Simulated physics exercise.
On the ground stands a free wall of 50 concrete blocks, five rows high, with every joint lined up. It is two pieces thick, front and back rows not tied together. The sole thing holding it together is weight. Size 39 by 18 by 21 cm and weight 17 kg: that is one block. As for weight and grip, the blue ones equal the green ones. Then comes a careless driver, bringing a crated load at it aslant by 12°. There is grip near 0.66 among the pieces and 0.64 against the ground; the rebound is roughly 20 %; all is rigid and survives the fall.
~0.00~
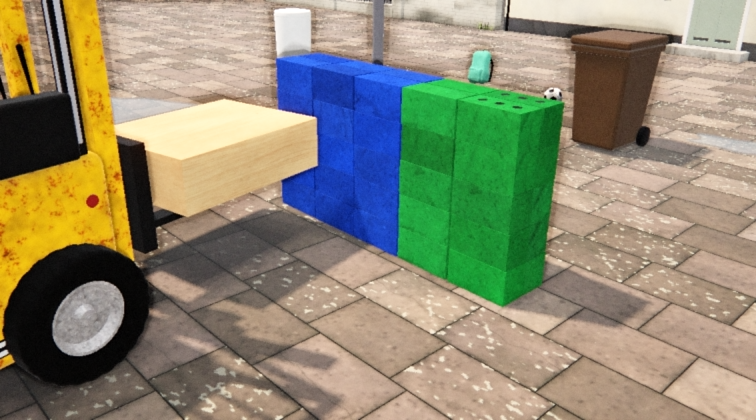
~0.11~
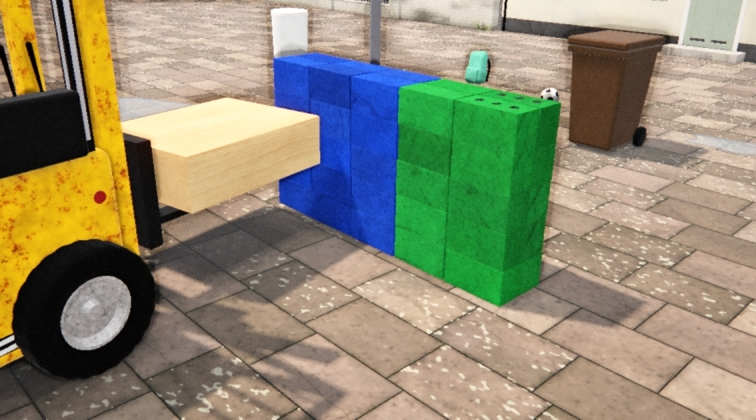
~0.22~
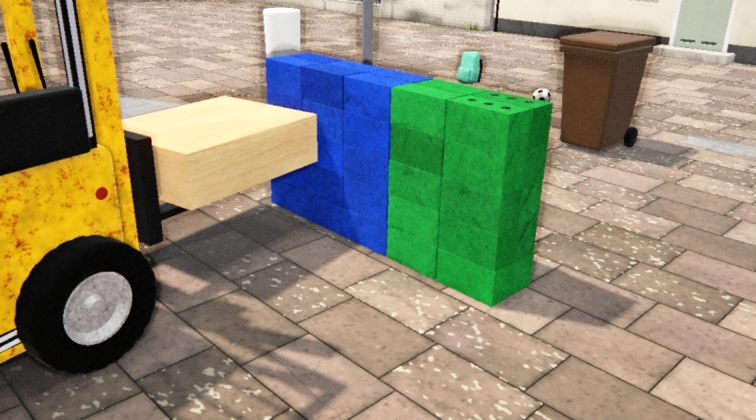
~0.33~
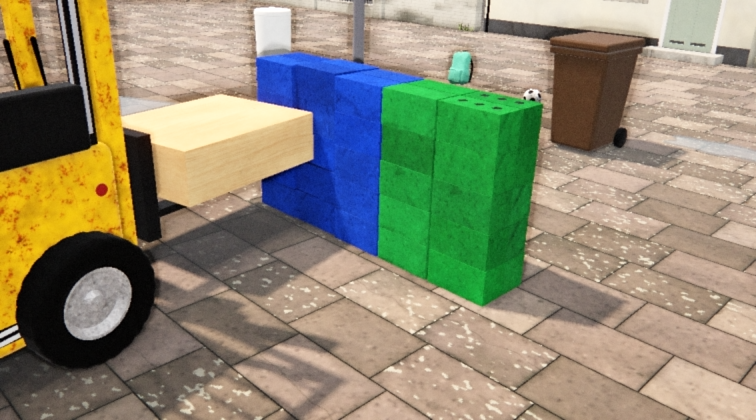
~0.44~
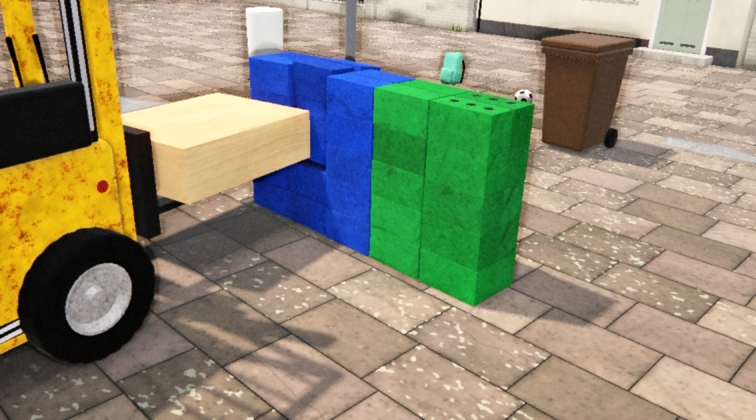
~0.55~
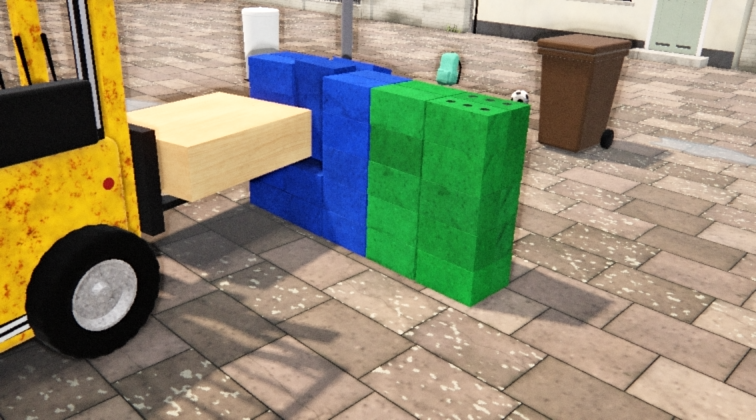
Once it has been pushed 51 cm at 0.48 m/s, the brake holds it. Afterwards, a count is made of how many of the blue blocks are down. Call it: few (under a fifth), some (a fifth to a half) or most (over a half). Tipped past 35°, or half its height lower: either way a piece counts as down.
Most.
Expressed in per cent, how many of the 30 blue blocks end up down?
Close to 60 per cent of them end up down.
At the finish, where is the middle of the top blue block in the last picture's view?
Roughly (360, 158).
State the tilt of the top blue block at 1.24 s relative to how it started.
Its tilt comes to about 40° at that moment.
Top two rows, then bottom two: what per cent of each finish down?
Top 40 per cent versus bottom 30 per cent.
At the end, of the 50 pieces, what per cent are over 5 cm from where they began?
35 per cent.
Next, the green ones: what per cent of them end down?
For green, 0 per cent end down.
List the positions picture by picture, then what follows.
In the first picture (places mark the middle of the side facing us; the camera pans a little), load (307, 141) 12 cm short of touching; top blue block (332, 88); top green block (487, 127); nothing disturbed.
Load (309, 139) 7 cm short of touching; top blue block (329, 88), in the second picture.
Load (307, 137) 14 mm short of touching; top blue block (321, 88), in the third picture.
Load (303, 135) 38 mm in; top blue block (315, 86) shifted 23 mm; 8 disturbed, none down, in the fourth picture.
Load (300, 133) 9 cm in; top blue block (312, 82) shifted 7 cm; 14 disturbed, none down, in the fifth picture.
Load (302, 132) 14 cm in; top blue block (314, 81) shifted 12 cm; top green block (455, 129); 16 disturbed, none down, in the sixth picture.
After 0.84 s, 5 of the 30 blue blocks down (5 of 50 in all colours); top blue block leaning 18°.
After 1.24 s, 18 of the 30 blue blocks down (18 of 50 in all colours); top blue block leaning 42°, 12 cm lower.
At rest (2.5 s), 18 of the 30 blue blocks down (18 of 50 in all colours); top blue block on its side; top green block unmoved. That is 60 per cent. As the last picture would show them, middles, top blue block near (360, 158), top green block near (466, 126).
